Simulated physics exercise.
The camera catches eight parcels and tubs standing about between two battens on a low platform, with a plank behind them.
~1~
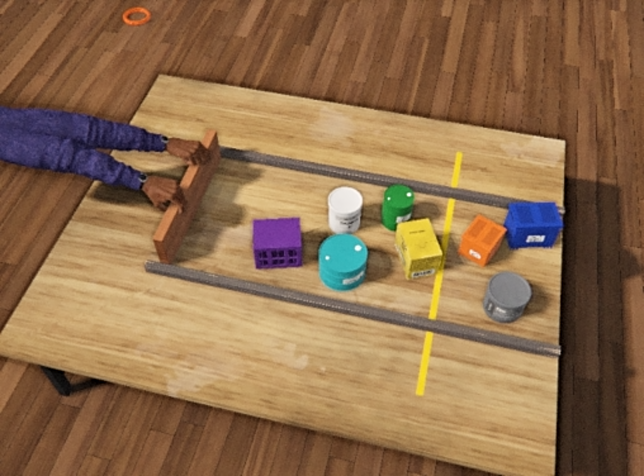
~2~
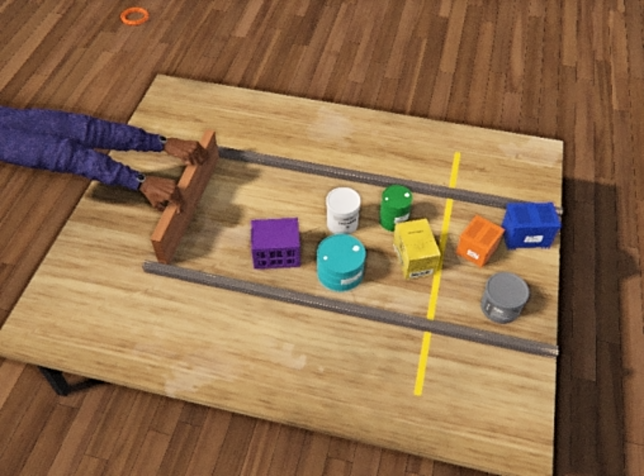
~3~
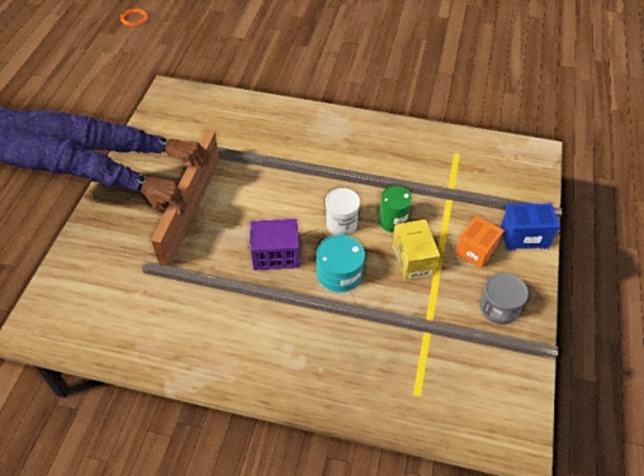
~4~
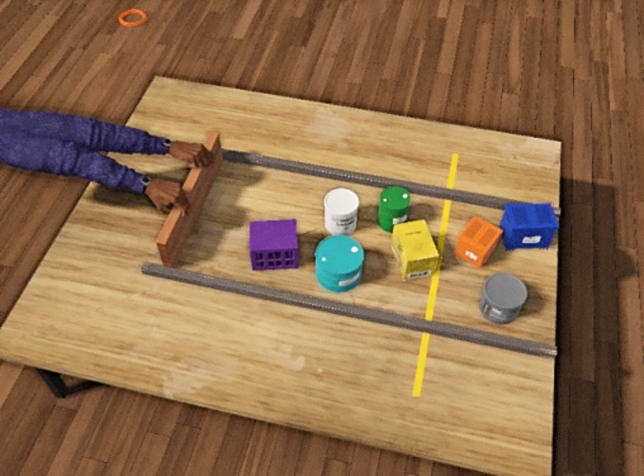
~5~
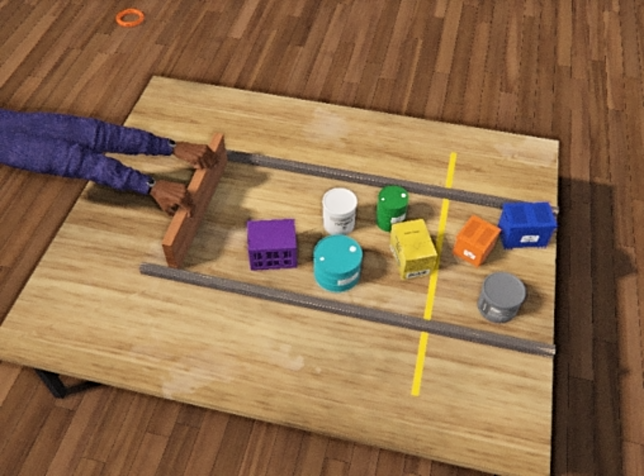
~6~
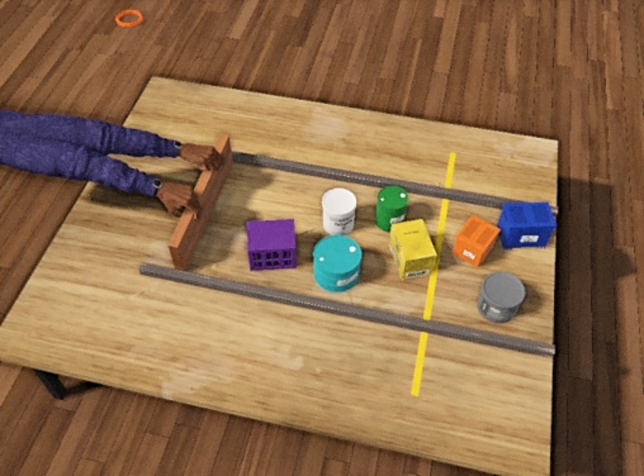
Two hands slide a wooden plank slightly right toward eight still containers between two rails.
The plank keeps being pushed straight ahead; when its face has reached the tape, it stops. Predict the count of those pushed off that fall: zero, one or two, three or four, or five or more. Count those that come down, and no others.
No fall happens.
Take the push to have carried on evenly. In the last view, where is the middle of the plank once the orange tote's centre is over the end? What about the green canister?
First it's close to (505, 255), next close to (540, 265).
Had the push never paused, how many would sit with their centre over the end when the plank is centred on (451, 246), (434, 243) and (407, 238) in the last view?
Respectively 1, 0 and 0.
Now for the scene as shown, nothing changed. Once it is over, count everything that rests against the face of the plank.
Count recorded: 3.
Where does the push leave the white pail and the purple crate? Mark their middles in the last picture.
Roughly at (457, 235) and at (457, 286), in that order.
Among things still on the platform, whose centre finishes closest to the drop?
That's the grey pail.
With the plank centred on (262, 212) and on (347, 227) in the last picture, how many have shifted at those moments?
I make it 1 at the first spot and 5 at the other.
Soon after, none off yet; blue tote at rest near (525, 226); grey pail at rest near (500, 298); orange tote at rest near (475, 242).
In the end, the number that fall off is zero.
